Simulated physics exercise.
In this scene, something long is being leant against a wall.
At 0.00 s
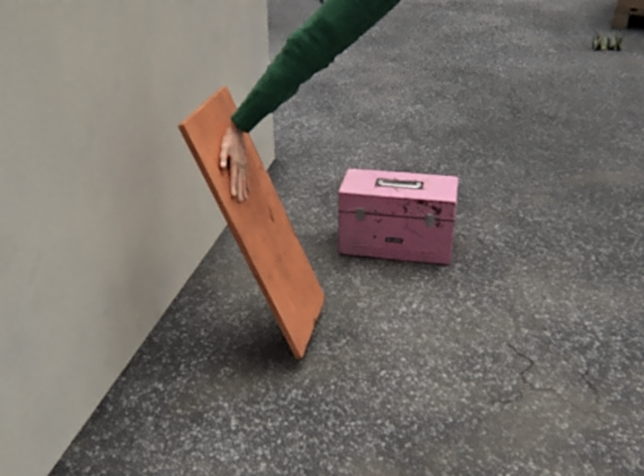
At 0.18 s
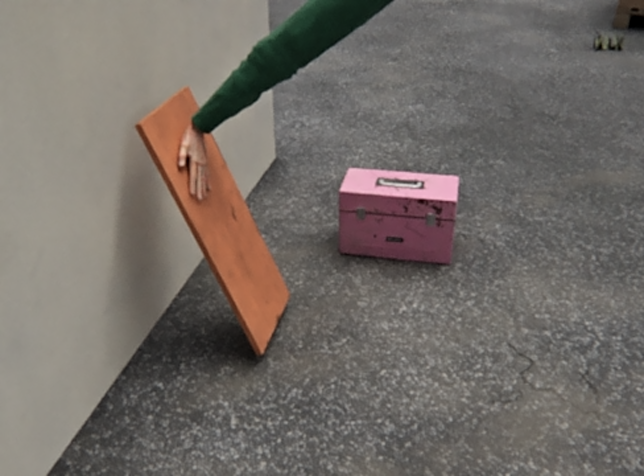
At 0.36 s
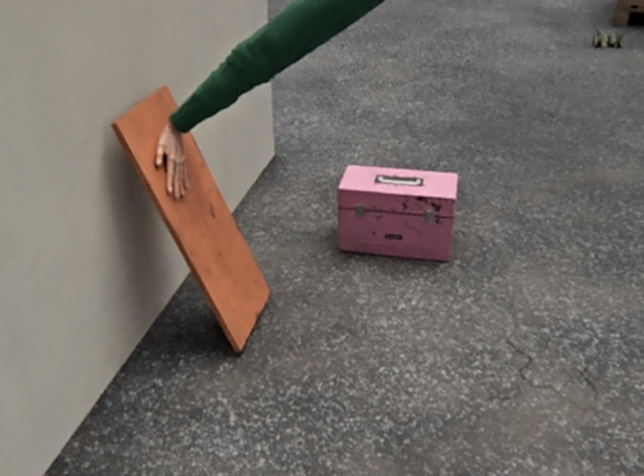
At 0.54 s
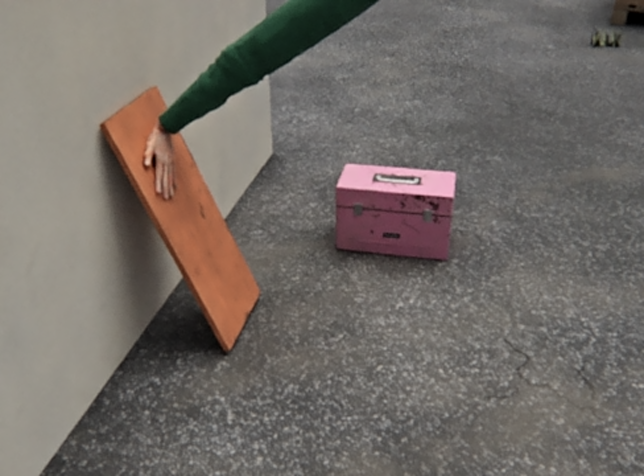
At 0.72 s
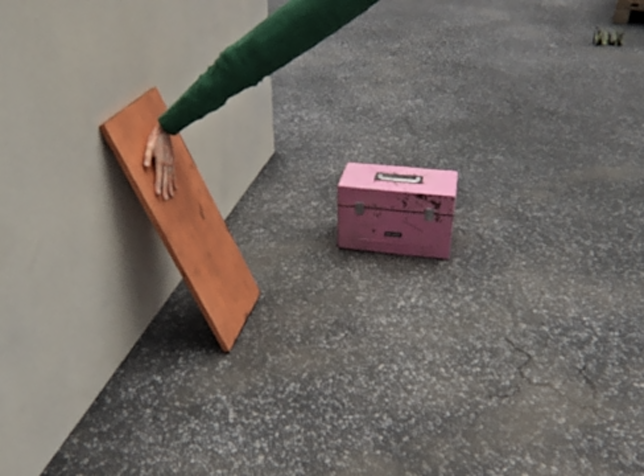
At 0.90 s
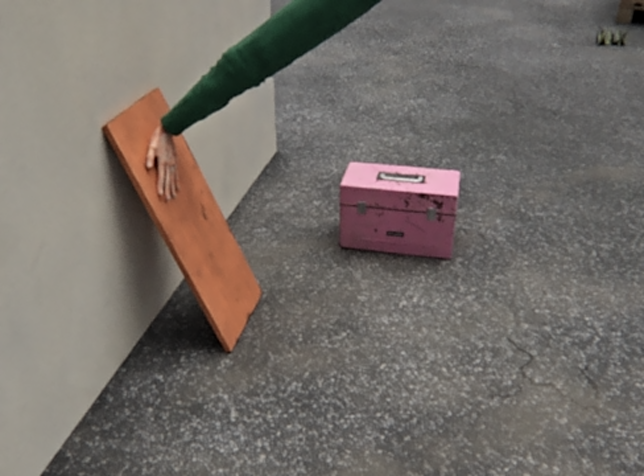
An orange board, held by a hand in a green sleeve, moved a short way left until it leant against the pale wall, and the hand stayed on it while a pink toolbox sat nearby.
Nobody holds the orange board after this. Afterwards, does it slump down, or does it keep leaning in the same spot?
Unmoved.
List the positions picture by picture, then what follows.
The first frame shows not yet at the wall; orange board (261, 224); pink toolbox (398, 216).
The second frame shows not yet at the wall; orange board (223, 222); pink toolbox (398, 215).
The third frame shows not yet at the wall; orange board (202, 220); pink toolbox (397, 212).
The fourth frame shows not yet at the wall; orange board (191, 220); pink toolbox (395, 211).
The fifth frame shows leant on the wall, still held; orange board (191, 221); pink toolbox (397, 210).
The sixth frame shows leant on the wall, still held; orange board (193, 221); pink toolbox (399, 210).
After 1.30 s, nothing has stirred.
After 1.80 s, orange board resting near (193, 222).
At rest (2.2 s), both in place. Seen from the same camera at the end, orange board near (193, 222). The board holds.
